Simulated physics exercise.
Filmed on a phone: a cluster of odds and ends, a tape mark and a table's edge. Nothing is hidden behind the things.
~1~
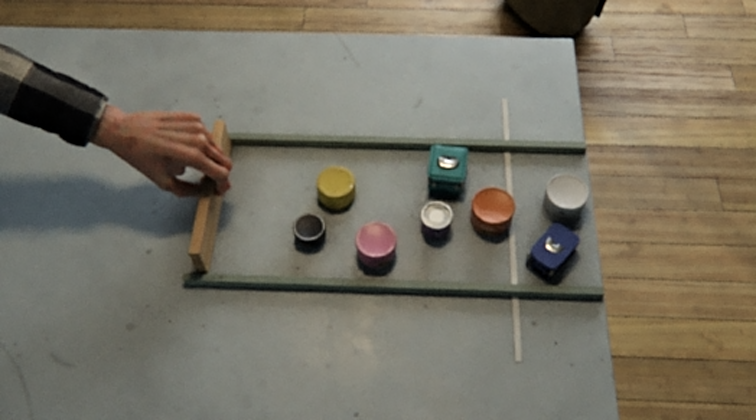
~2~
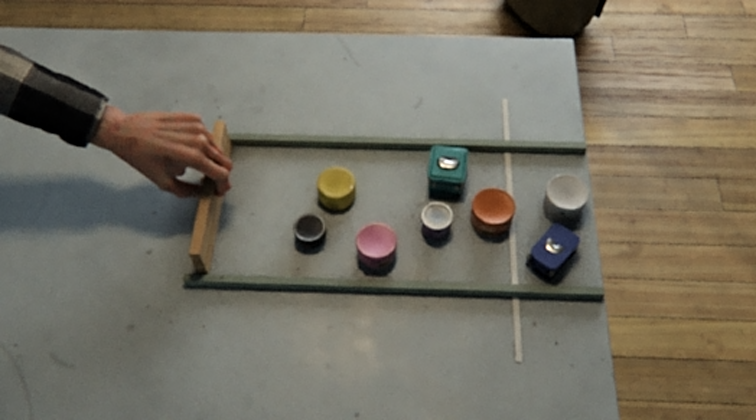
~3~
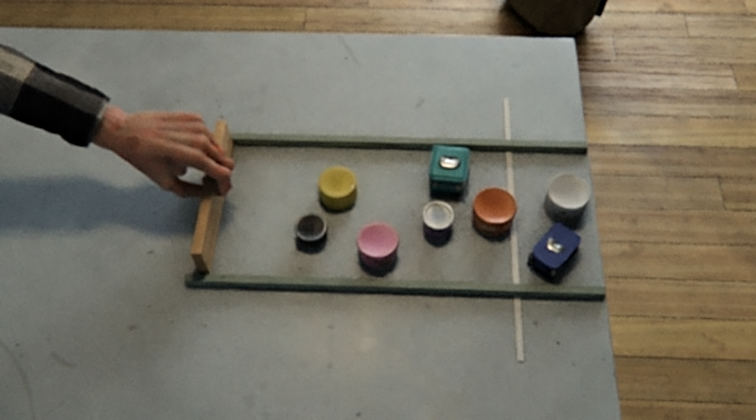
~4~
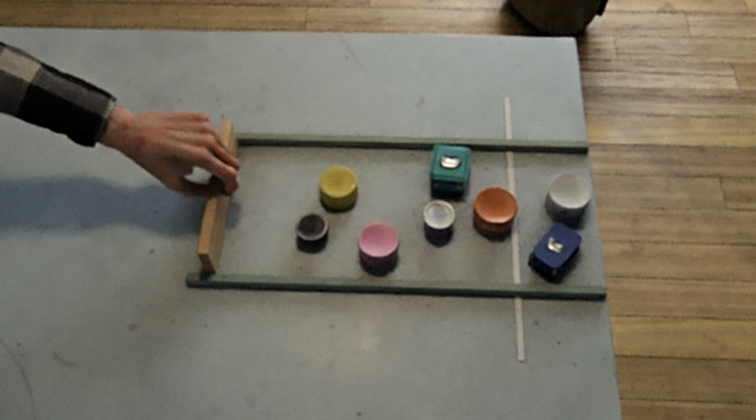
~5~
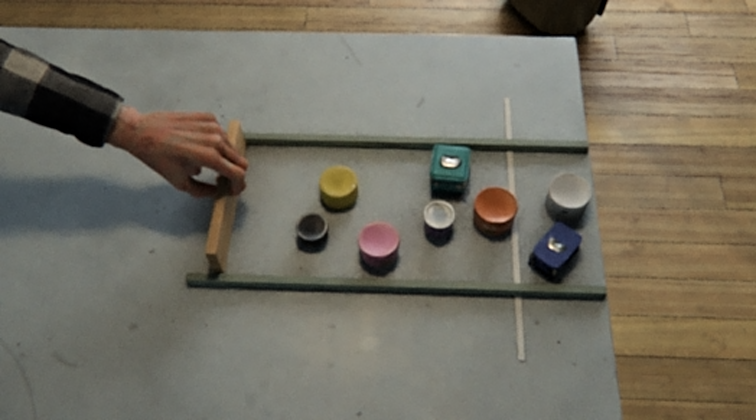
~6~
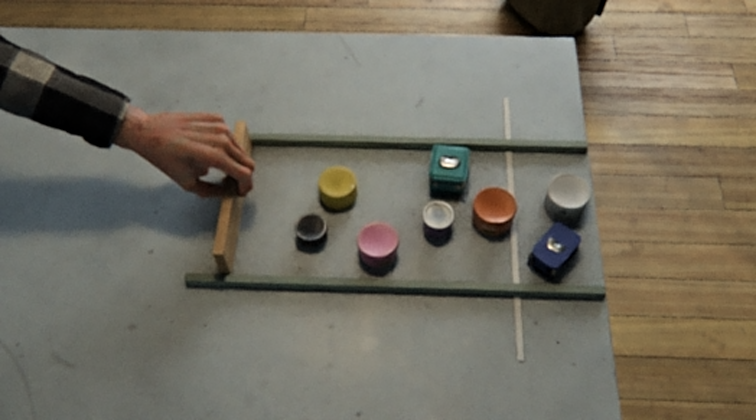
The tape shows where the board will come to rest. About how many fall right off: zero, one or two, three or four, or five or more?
As it turns out, the number that fall off is one or two.
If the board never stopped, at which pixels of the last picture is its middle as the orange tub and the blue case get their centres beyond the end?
At (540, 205) for the orange tub; at (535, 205) for the blue case.
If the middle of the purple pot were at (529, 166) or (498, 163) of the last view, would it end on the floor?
In turn it holds on; holds on.
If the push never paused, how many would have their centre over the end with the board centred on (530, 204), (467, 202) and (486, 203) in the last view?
In that order 1, 0 and 0.
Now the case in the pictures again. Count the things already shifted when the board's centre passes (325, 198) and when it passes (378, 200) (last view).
First 2, then 3.
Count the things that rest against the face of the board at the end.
In contact: 4.
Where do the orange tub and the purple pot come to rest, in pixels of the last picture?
The orange tub stops around (570, 189); the purple pot around (557, 218).
Soon after, none off yet; white pot at rest near (566, 199); blue case at rest near (554, 251); orange tub at rest near (494, 212).
After that, none off yet; white pot displaced a little near (583, 194); blue case at rest near (554, 251); orange tub displaced about its own width near (541, 198).
In the end, the number that fall off is one or two; gone, white pot.
